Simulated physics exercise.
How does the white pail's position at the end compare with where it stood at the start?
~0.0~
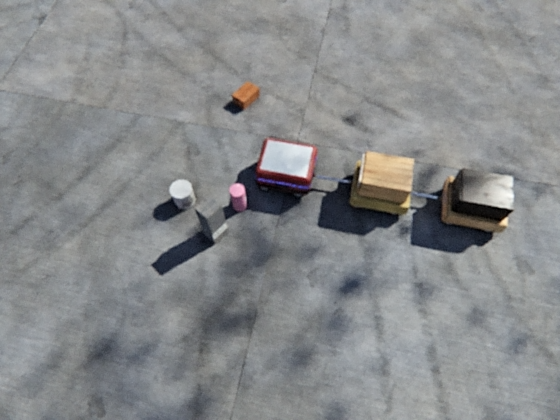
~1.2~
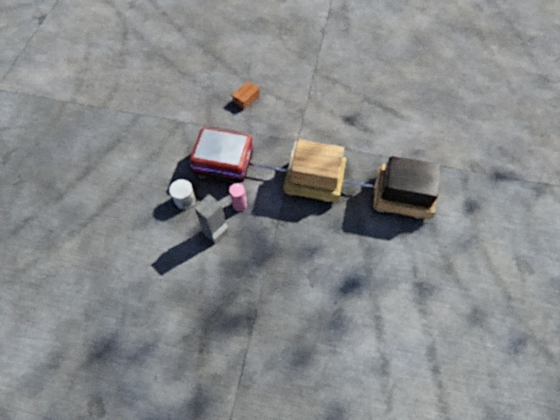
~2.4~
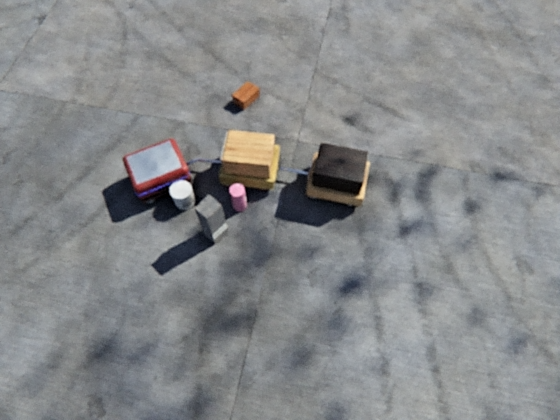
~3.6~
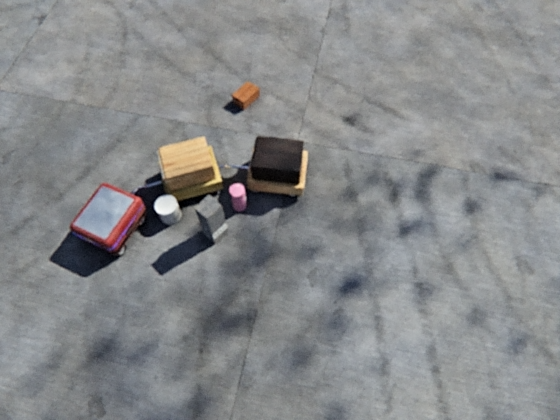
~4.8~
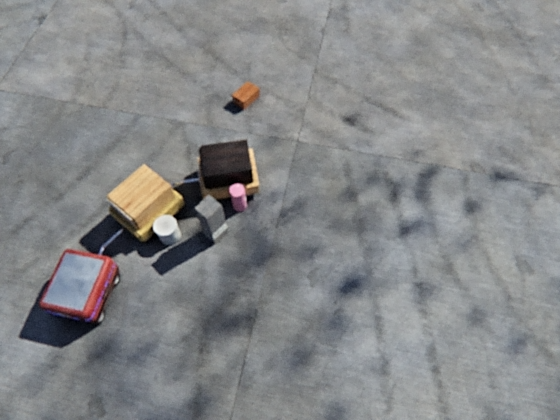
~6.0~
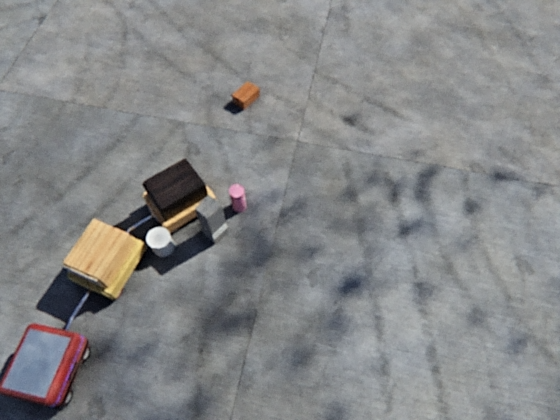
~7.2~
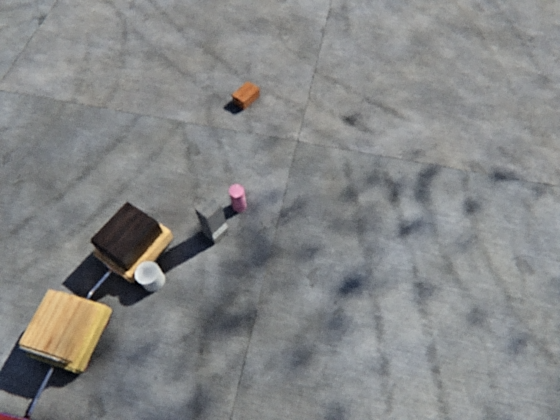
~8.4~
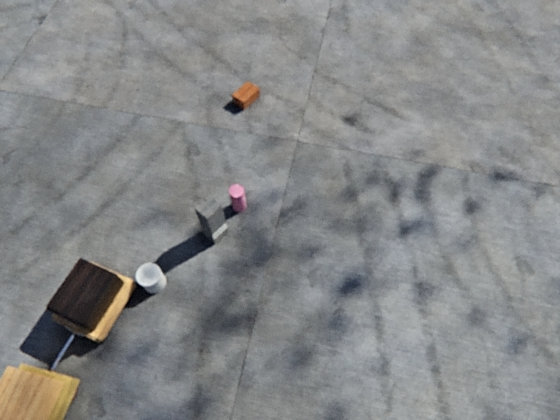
At the start the white pail stands just left of the grey box and pink canister. By the end it is farther down and a little to the left, clearly separated from them.
